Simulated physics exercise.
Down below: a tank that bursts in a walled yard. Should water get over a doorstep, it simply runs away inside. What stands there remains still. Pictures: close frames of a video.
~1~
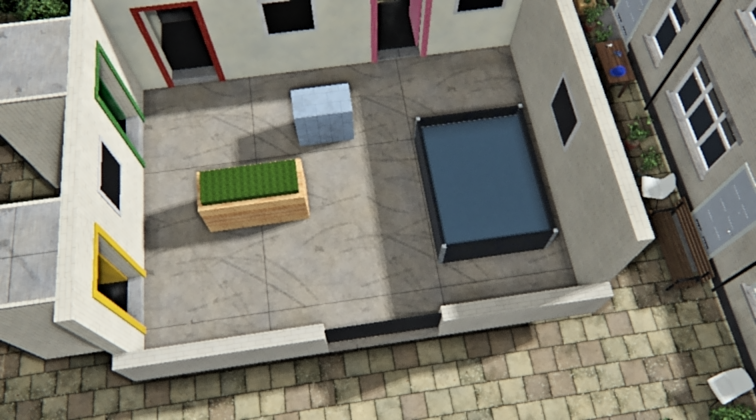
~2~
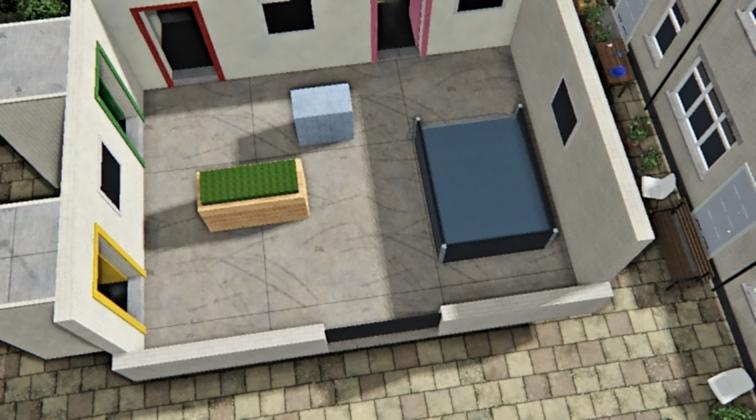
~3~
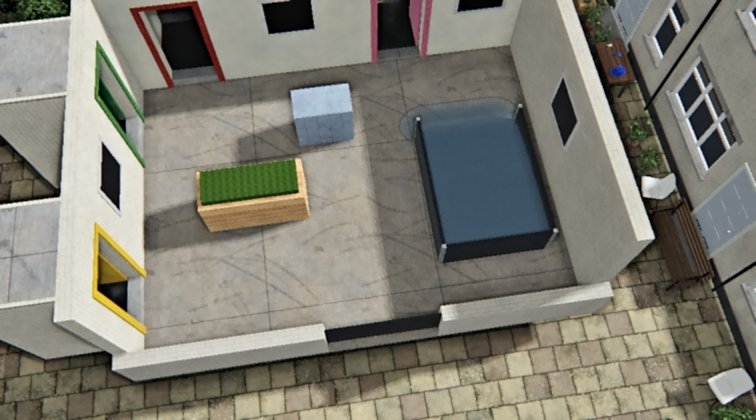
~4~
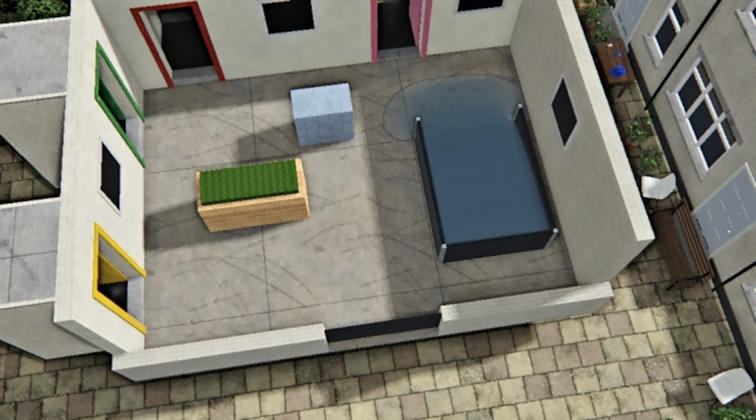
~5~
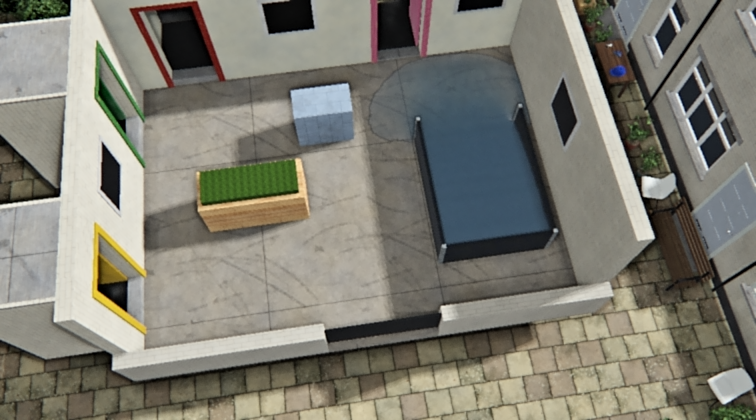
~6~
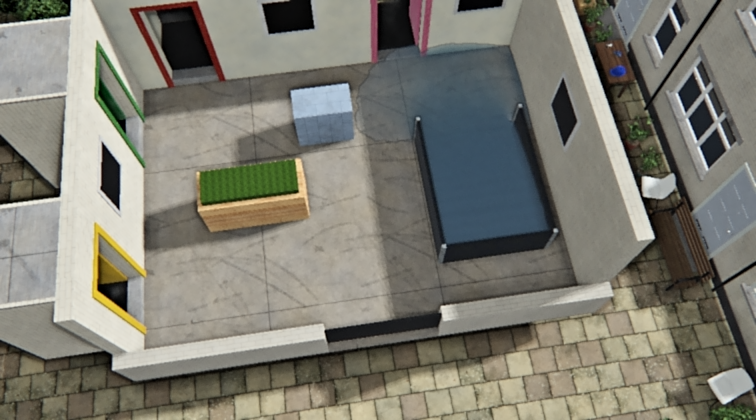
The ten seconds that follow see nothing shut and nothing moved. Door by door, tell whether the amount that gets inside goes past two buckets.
Result: The pink door exceeds two buckets, the red door does not exceed two buckets, the green door does not exceed two buckets, the yellow door does not exceed two buckets.
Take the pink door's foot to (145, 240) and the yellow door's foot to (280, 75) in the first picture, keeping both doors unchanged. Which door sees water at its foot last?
It's the door marked pink, I'd say.
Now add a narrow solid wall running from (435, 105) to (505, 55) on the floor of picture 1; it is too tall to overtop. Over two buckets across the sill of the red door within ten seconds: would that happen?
Taken separately, red door falls below the limit.
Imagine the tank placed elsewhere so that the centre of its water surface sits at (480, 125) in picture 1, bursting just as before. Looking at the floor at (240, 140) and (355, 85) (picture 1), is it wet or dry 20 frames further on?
The first spot is swamped, the second swamped.
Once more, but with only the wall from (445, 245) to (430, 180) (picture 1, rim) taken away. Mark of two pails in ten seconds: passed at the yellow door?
Yellow: Above the limit.
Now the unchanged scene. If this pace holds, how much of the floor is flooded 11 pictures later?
I'd guess some 25 per cent.
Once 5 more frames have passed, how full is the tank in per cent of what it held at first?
Roughly 58 percent.
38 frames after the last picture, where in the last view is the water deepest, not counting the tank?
Near (153, 105).
A moment on, water covers 20 % of the floor; the pink door far over two buckets in, the red door not reached, the green door not reached, the yellow door not reached.
Next, water covers 25 % of the floor; the pink door far over two buckets in, the red door not reached, the green door not reached, the yellow door not reached.
Then, water covers 40 % of the floor; the pink door far over two buckets in, the red door wet at the sill, nothing in, the green door not reached, the yellow door not reached.
Later, water covers 80 % of the floor; the pink door far over two buckets in, the red door wet at the sill, nothing in, the green door wet at the sill, nothing in, the yellow door wet at the sill, nothing in.
In the end, water covers 100 % of the floor; the pink door far over two buckets in, the red door wet at the sill, nothing in, the green door wet at the sill, nothing in, the yellow door under two buckets in.
